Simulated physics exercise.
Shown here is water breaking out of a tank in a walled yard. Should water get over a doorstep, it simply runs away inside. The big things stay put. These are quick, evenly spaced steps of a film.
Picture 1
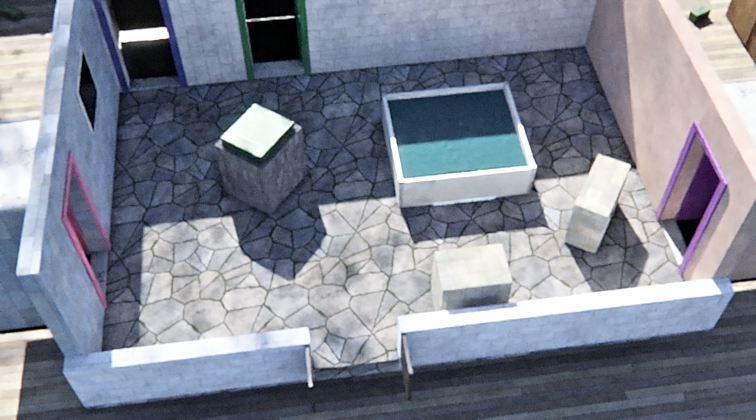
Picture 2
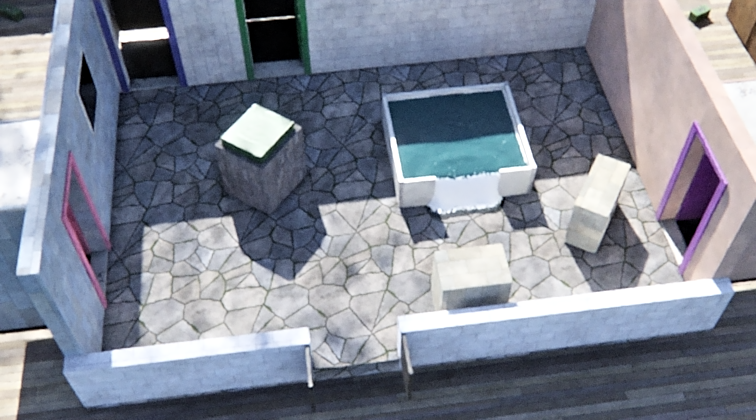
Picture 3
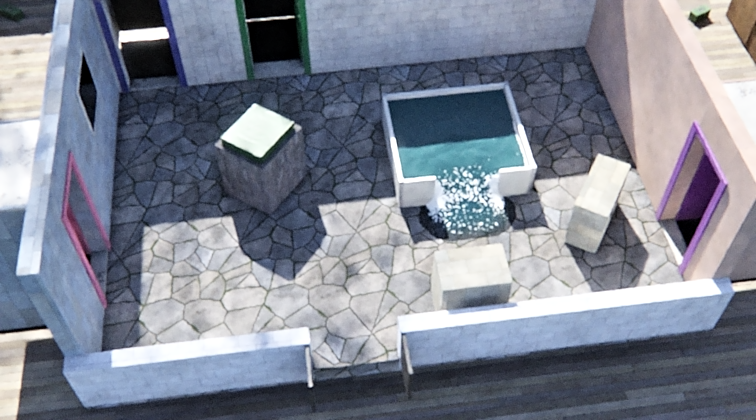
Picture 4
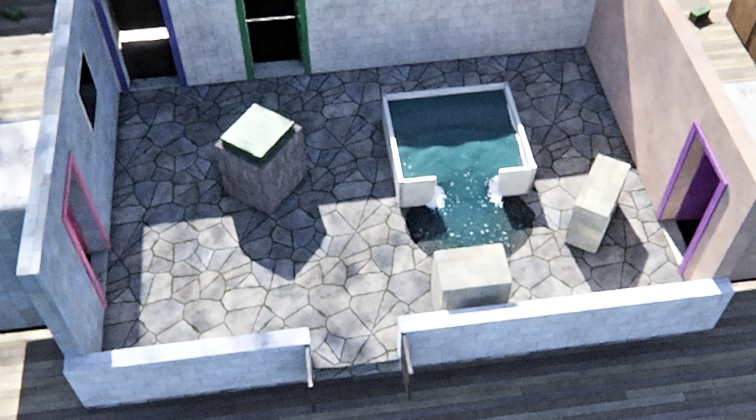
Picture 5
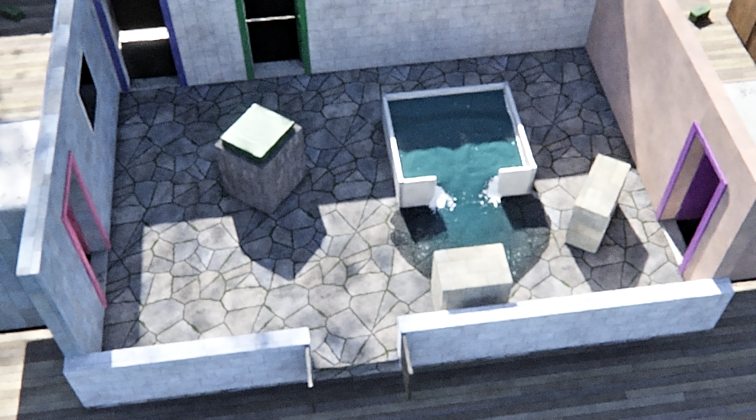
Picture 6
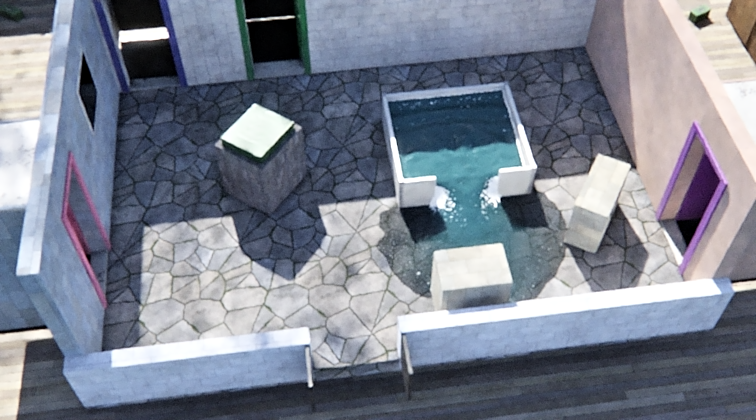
Walled stone-paved yard with water bursting through the front of a white tank and spreading around a pale block.
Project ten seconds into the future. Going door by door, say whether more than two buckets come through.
Through the purple door, more than two; through the pink door, two or fewer; through the green door, two or fewer; through the blue door, two or fewer.
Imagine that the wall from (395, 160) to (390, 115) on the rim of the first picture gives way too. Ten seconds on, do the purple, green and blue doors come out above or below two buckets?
Result: Purple keeps within bounds, green keeps within bounds, blue gets too much.
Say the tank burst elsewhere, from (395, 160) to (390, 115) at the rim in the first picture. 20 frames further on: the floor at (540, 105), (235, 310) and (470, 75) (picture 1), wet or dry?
Taking the points in order: Unwetted, swamped and unwetted.
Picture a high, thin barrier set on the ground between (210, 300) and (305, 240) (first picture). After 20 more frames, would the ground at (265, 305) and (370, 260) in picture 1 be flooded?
In that order: Wet, flooded.
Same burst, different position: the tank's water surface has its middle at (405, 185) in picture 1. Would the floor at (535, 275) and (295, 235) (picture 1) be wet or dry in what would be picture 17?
Spot one ends up sodden, spot two left untouched.
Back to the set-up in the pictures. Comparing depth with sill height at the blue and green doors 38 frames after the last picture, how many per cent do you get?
Depth ratios, approx.: 0 and 0 percent.
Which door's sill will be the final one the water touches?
My answer: The green-painted one.
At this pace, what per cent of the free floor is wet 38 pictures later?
By my count, 60 percent.
A moment on, water covers 15 % of the floor; the purple door not reached, the pink door not reached, the green door not reached, the blue door not reached.
Next, water covers 25 % of the floor; the purple door not reached, the pink door not reached, the green door not reached, the blue door not reached.
Then, water covers 40 % of the floor; the purple door over two buckets in, the pink door not reached, the green door not reached, the blue door not reached.
Later, water covers 60 % of the floor; the purple door far over two buckets in, the pink door under two buckets in, the green door not reached, the blue door not reached.
In the end, water covers 85 % of the floor; the purple door far over two buckets in, the pink door under two buckets in, the green door wet at the sill, nothing in, the blue door under two buckets in.
